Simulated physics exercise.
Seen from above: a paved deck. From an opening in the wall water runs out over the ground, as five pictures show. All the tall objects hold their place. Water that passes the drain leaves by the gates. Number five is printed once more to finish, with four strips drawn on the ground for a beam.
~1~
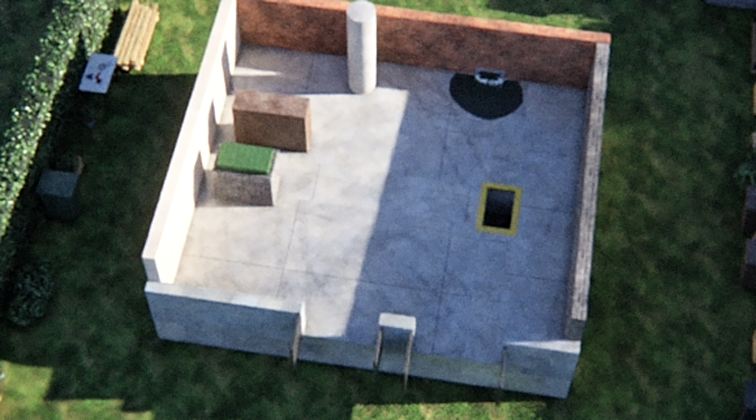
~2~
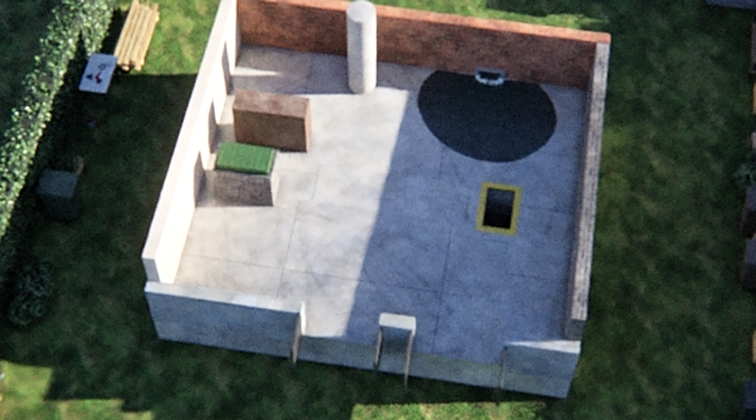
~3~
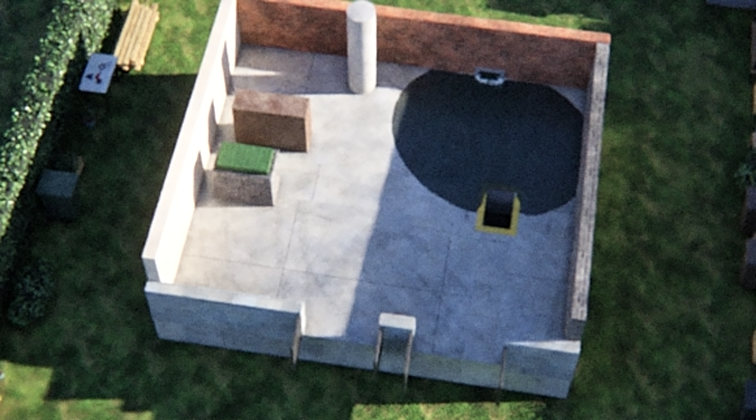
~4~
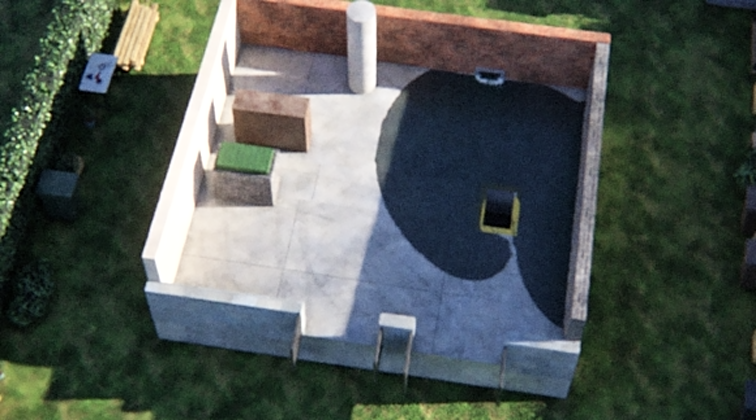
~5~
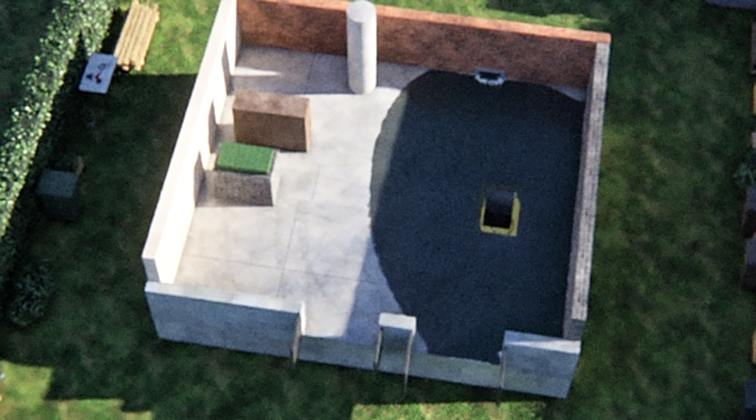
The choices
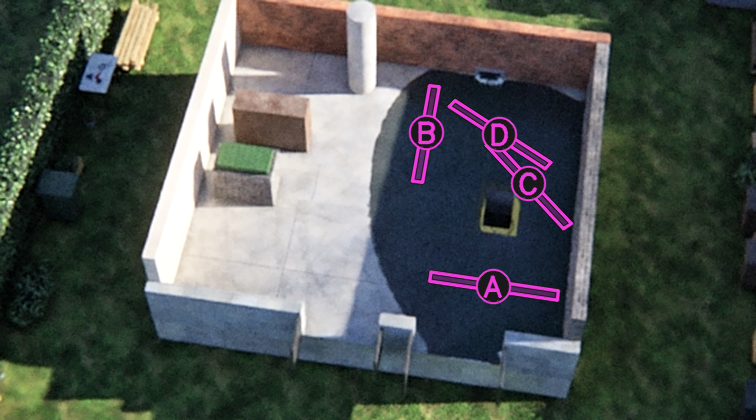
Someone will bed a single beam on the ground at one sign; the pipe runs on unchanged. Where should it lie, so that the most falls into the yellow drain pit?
Best: A.
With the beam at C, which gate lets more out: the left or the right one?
The right one.
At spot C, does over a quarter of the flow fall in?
No.
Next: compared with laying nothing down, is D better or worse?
It is worse.
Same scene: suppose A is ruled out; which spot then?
B it is.
On the marked copy, A from (430, 276) to (557, 295); B from (417, 181) to (434, 86); C from (490, 143) to (567, 226); D from (452, 103) to (548, 165).
Choosing A, about 55 % of the stream runs into the yellow drain pit, about 45 % out by the gates.
Choosing B, about 32 % of the stream runs into the yellow drain pit, about 68 % out by the gates.
Choosing C, about 14 % of the stream runs into the yellow drain pit, about 82 % out by the gates.
Choosing D, about 16 % of the stream runs into the yellow drain pit, about 83 % out by the gates.
